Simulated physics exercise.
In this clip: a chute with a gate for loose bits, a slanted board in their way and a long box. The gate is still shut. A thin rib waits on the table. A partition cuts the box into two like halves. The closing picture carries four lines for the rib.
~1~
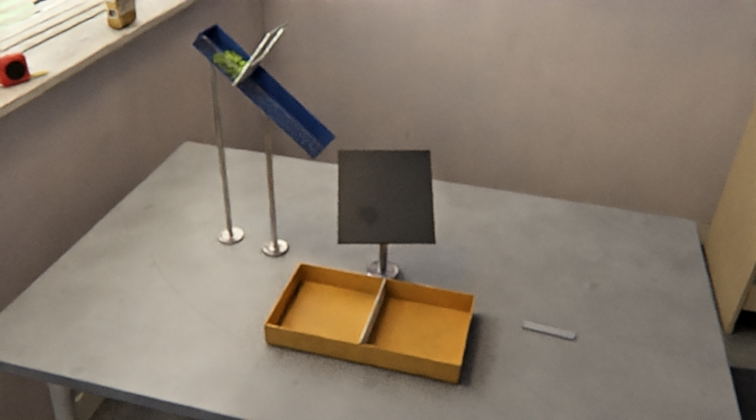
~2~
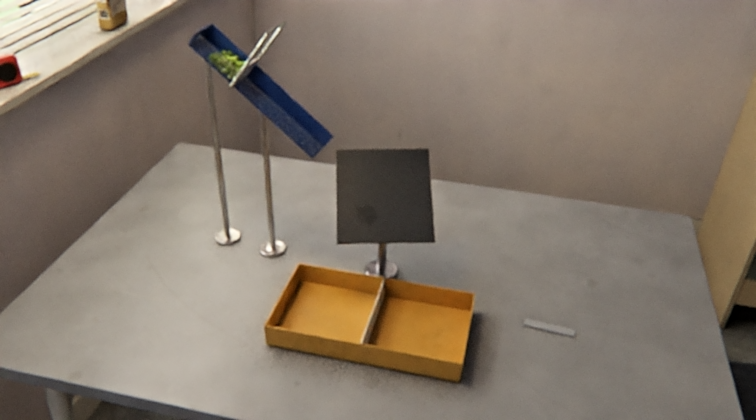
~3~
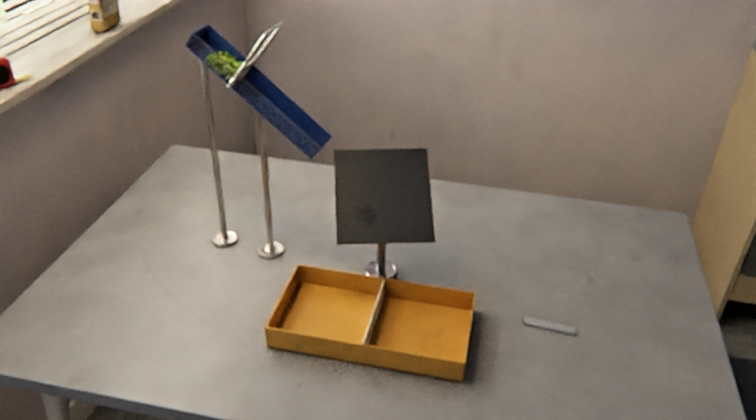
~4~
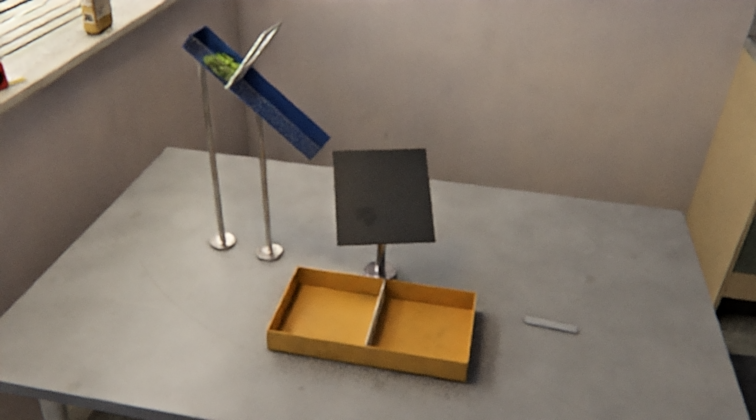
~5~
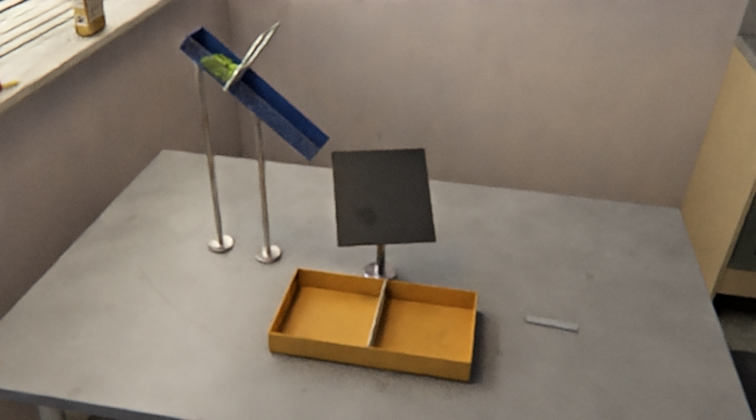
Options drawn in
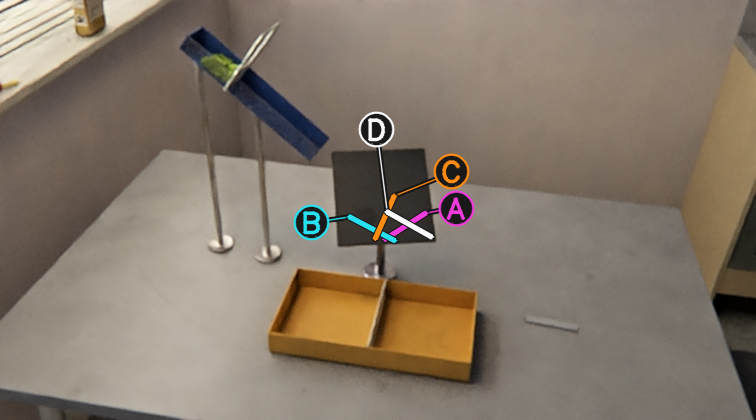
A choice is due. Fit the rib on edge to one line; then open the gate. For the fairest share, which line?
Best: A.
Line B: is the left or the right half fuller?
More lands on the right.
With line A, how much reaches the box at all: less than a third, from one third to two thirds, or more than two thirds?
Line A gives more than two thirds.
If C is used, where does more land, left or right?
Left.
On the marked copy, line A from (425, 213) to (385, 239); line B from (349, 216) to (394, 240); line C from (394, 196) to (375, 238); line D from (387, 211) to (431, 236).
For line A, of what is caught, close to two thirds in the left half, close to a third in the right.
For line B, of what is caught, a small share in the left half, all but a few in the right.
For line C, of what is caught, all but a few in the left half, a small share in the right.
For line D, of what is caught, a small share in the left half, all but a few in the right.
